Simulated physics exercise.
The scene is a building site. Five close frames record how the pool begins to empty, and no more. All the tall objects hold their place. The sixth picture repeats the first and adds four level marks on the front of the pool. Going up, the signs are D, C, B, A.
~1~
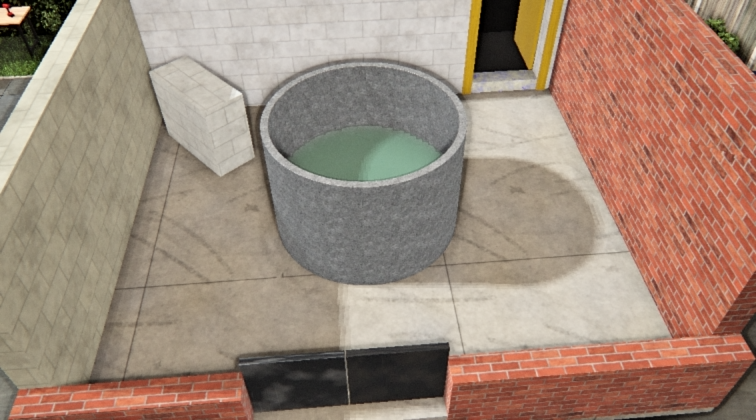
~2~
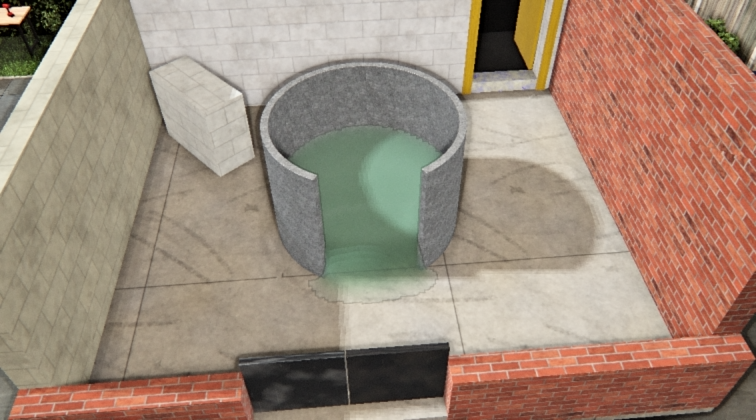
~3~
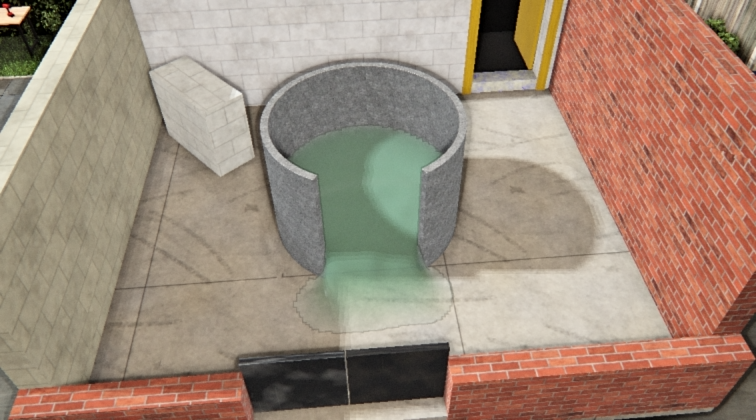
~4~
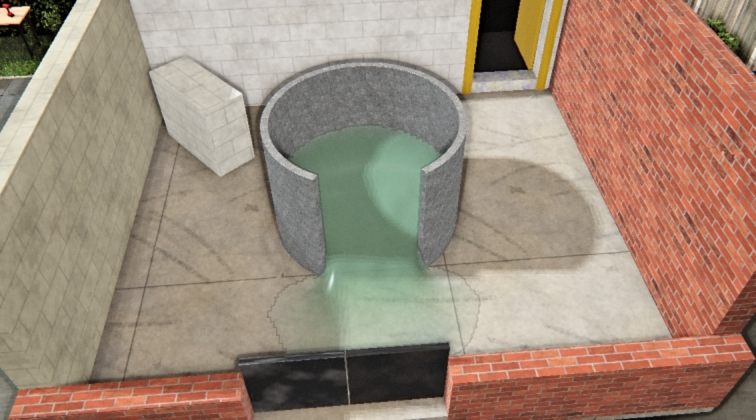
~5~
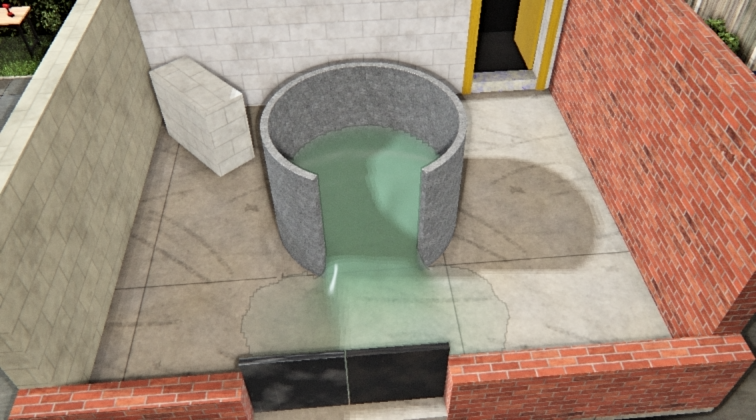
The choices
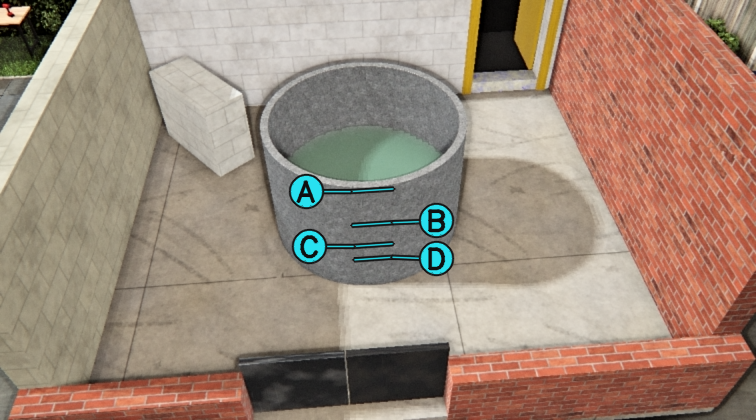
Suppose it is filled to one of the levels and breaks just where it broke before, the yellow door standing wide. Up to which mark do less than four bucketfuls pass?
B is the one.
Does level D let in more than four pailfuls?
No, that is safe.
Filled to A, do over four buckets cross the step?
Yes.
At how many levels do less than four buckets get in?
Three of them.
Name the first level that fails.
That is level A.
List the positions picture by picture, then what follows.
The first frame shows water in the pool at rest, its middle at (366, 177); foot of the yellow doorway at (503, 91); shut gate at (346, 360).
The second frame shows front seen at (317, 281), 1 % of the ground wet.
The third frame shows front seen at (443, 301), 4 % of the ground wet.
The fourth frame shows front seen at (292, 312), 8 % of the ground wet.
The fifth frame shows front seen at (260, 320), 13 % of the ground wet.
On the marked copy, A at (371, 190); B at (372, 224); C at (373, 245); D at (373, 258); from the bottom up D, C, B, A.
If A is chosen, about 14 bucketfuls get in.
If B is chosen, a bucket or two gets in.
If C is chosen, nothing gets over.
If D is chosen, nothing gets over.
